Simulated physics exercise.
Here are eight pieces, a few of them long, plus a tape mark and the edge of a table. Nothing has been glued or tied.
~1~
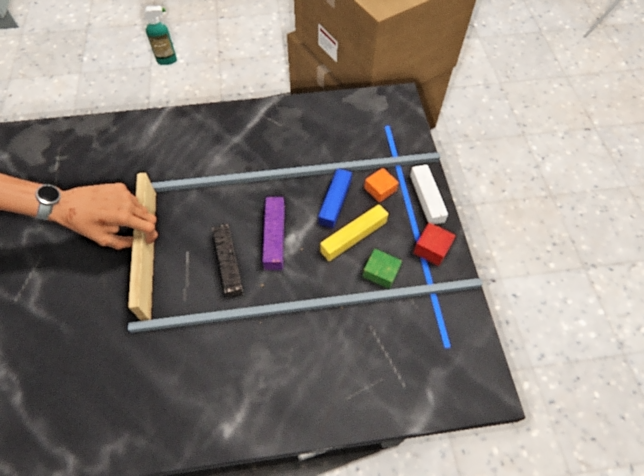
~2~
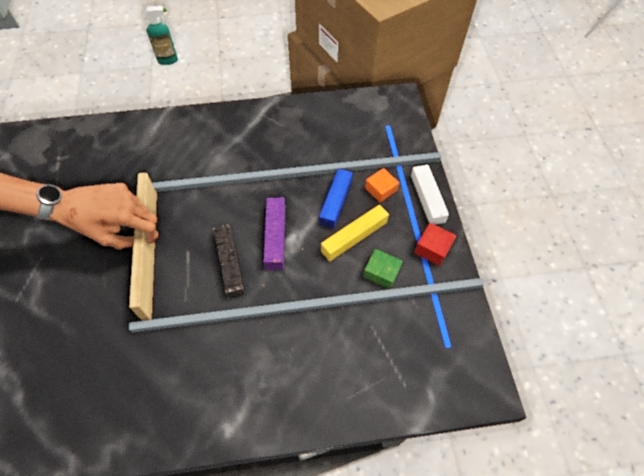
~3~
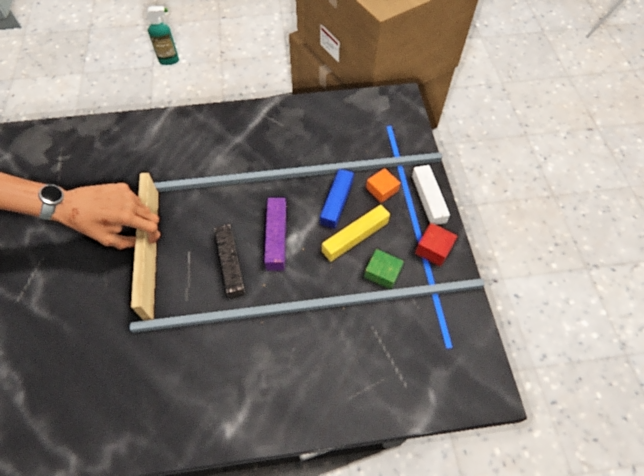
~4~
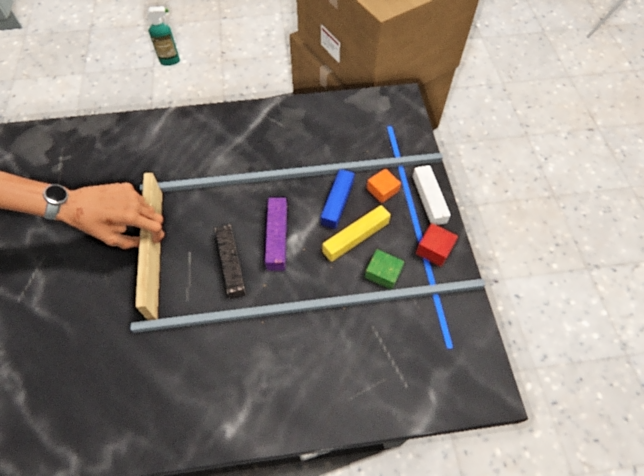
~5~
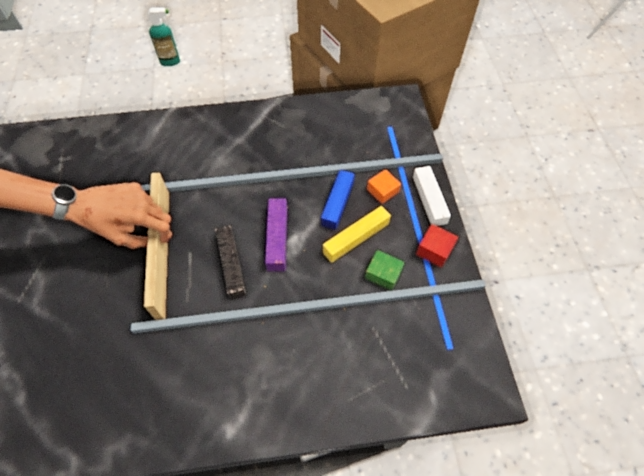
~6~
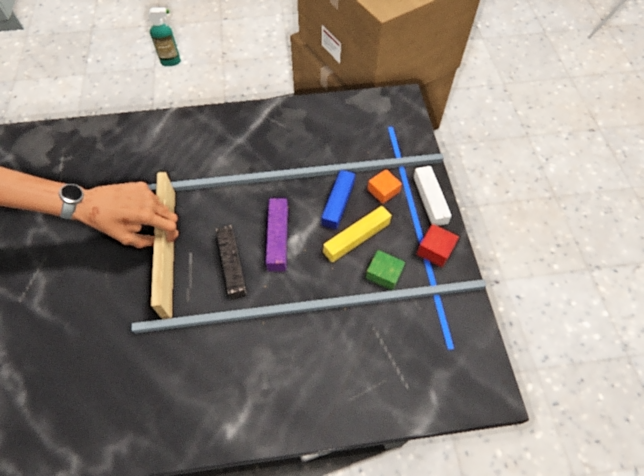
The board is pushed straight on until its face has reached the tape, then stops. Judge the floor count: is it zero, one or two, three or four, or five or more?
Fallen: Three or four.
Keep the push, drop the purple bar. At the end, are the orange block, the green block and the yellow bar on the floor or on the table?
The orange block: Remains. The green block: Remains. The yellow bar: Remains.
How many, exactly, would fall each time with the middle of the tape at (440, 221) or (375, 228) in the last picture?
Taking the two tries in order, the numbers are 7 and 0.
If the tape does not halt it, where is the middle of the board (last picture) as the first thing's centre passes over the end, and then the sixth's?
At roughly (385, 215), then roughly (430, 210).
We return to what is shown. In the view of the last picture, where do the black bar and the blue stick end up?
Going in order: First (431, 239), then (444, 183).
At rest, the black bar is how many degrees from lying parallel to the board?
The angle is some 0°.
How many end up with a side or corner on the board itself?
It's 1 of them.
A little later, none off yet; white bar at rest near (432, 196); red block at rest near (437, 246); orange block at rest near (384, 186).
Next, none off yet; white bar at rest near (433, 195); red block at rest near (437, 246); orange block shifted a little near (394, 186).
When it is over, the number that fall off is three or four; down, yellow bar, orange block, red block and white bar.
